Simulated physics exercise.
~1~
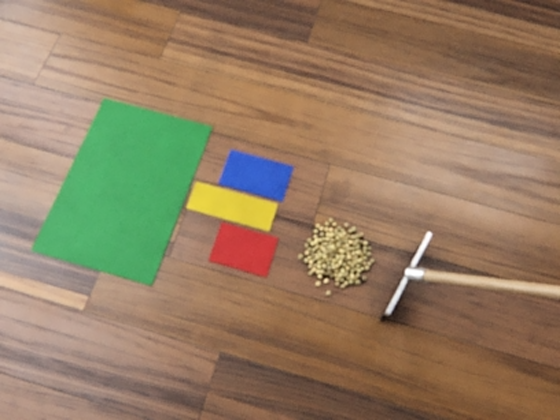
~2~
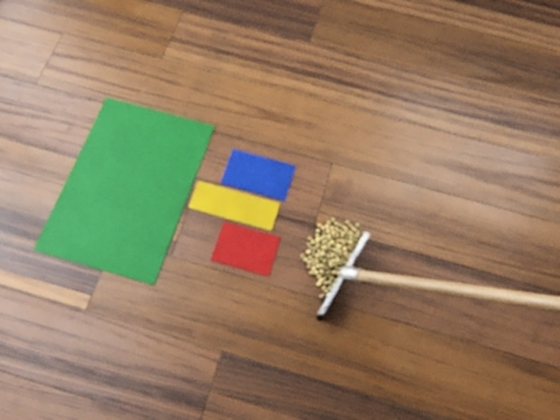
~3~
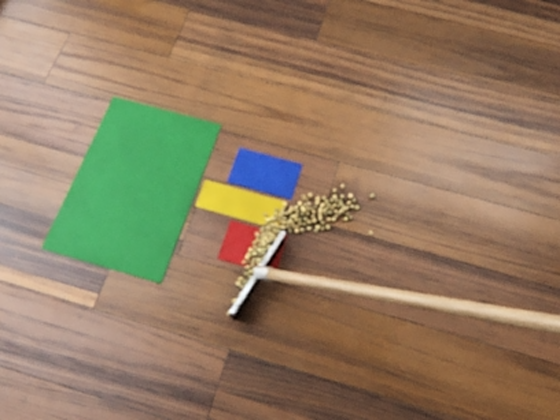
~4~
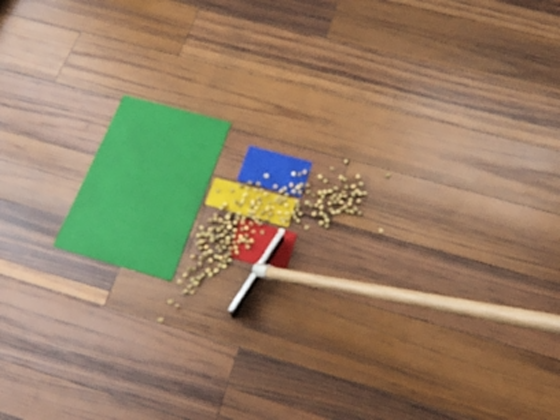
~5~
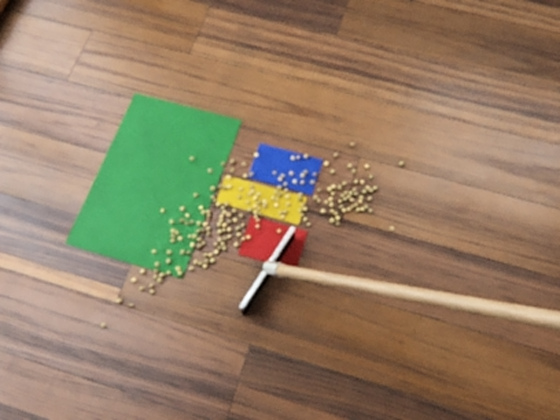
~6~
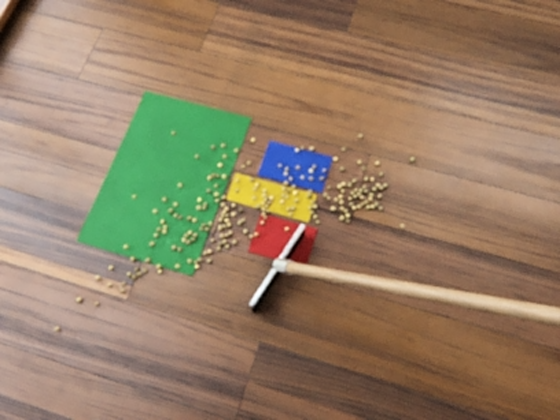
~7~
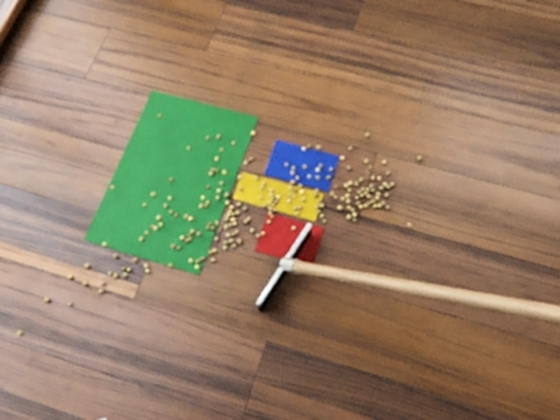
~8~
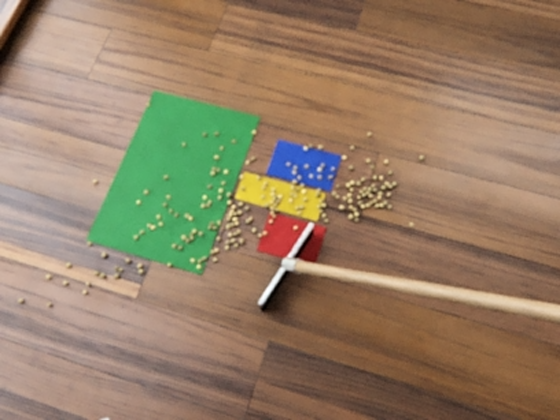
Squeegee pushing a pile of soya beans left across a wooden floor, then stopping as they scatter over coloured sheets and bare boards.
